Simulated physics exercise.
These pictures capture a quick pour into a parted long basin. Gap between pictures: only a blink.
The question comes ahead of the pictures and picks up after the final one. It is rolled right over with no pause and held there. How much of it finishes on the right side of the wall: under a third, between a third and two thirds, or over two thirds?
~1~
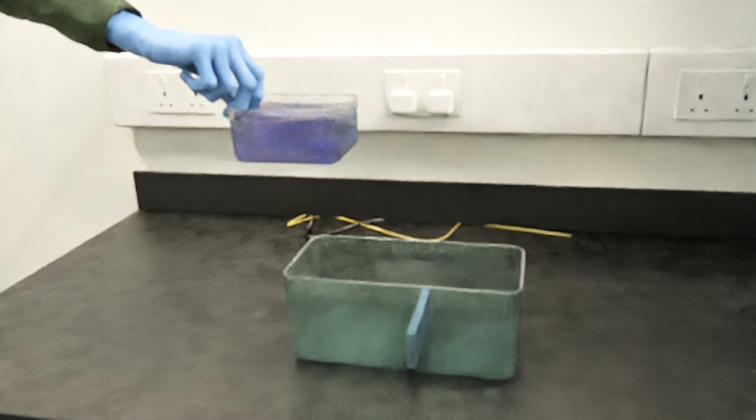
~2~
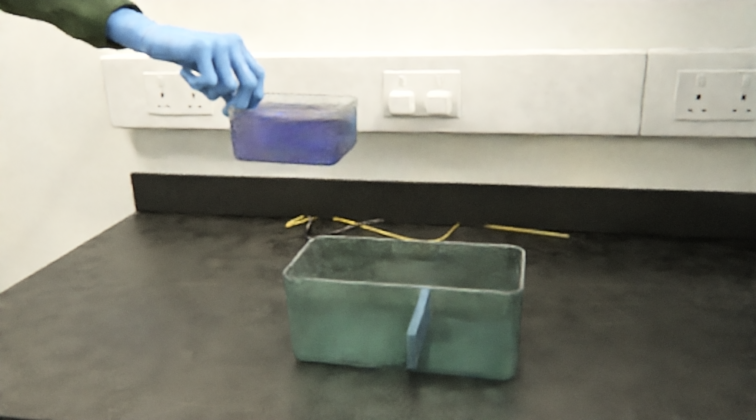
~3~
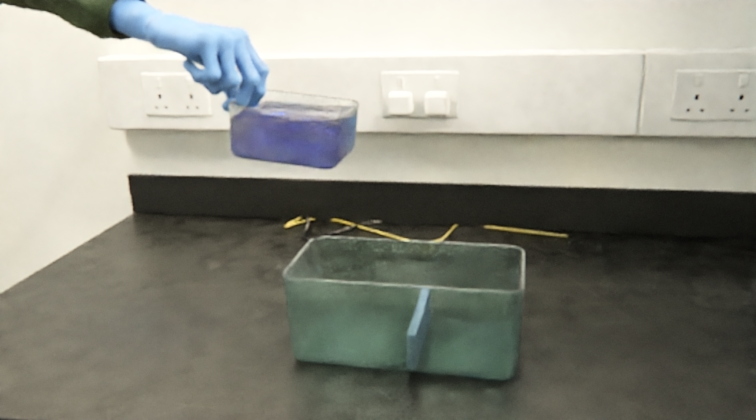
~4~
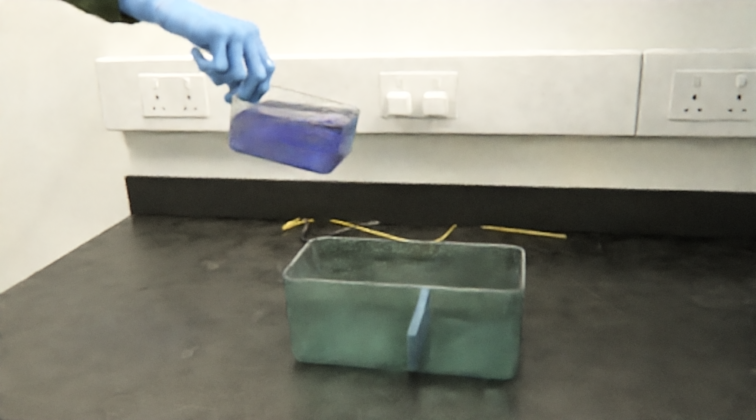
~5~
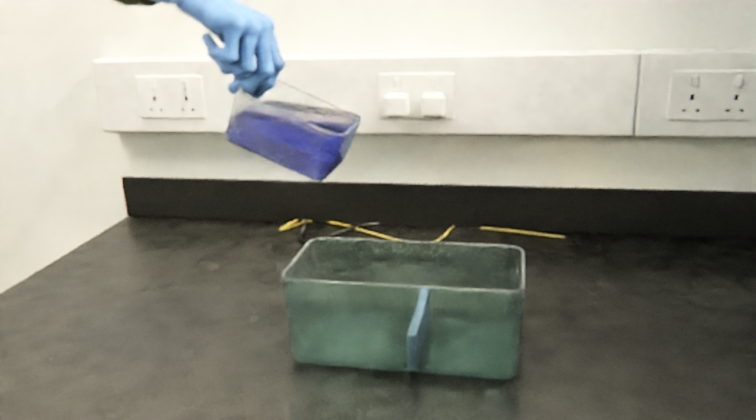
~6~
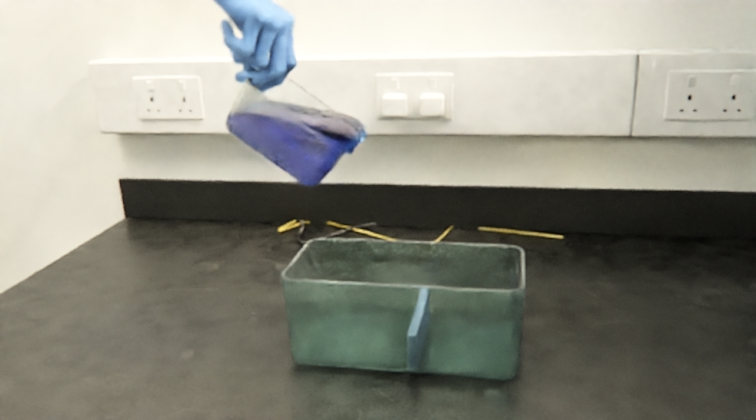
Under a third.
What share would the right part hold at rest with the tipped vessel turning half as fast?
Share on the right: Some 50 percent.
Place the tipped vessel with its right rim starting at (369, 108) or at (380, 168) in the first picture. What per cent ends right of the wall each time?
Start one gives some 45 %, start two some 40 %.
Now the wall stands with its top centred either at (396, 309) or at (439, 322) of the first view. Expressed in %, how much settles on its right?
55 % then 20 %.
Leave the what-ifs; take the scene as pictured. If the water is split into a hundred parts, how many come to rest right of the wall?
Share approx. 25 per cent.
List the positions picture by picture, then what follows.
In the first picture, tilt 0°; pouring edge (347, 105); surface from (248, 109) to (348, 111); the long basin's rim runs from (299, 256) to (523, 270); the wall's top is at (419, 310).
In the second picture, tilt 2°; pouring edge (348, 106); surface from (247, 109) to (348, 112).
In the third picture, tilt 6°; pouring edge (349, 111); surface from (248, 108) to (349, 113).
In the fourth picture, tilt 14°; pouring edge (351, 119); surface from (248, 107) to (351, 115).
In the fifth picture, tilt 24°; pouring edge (352, 129); surface from (247, 107) to (352, 122); 3 per cent is over the edge.
In the sixth picture, tilt 36°; pouring edge (350, 141); surface from (246, 106) to (343, 126); 9 per cent is over the edge.
A moment on, the tilt is 103° and 11 per cent is still to pour, 21 is left of the wall and 11 right of it.
Next, the tilt is 111° and 1 per cent is still to pour, 66 is left of the wall and 21 right of it.
Then the tilt is 111° and 0 per cent is still to pour, 64 is left of the wall and 22 right of it.
Later the tilt is 111° and 0 per cent is still to pour, 66 is left of the wall and 24 right of it.
In the end 66 per cent lies left of the wall, 24 right of it and 10 outside.
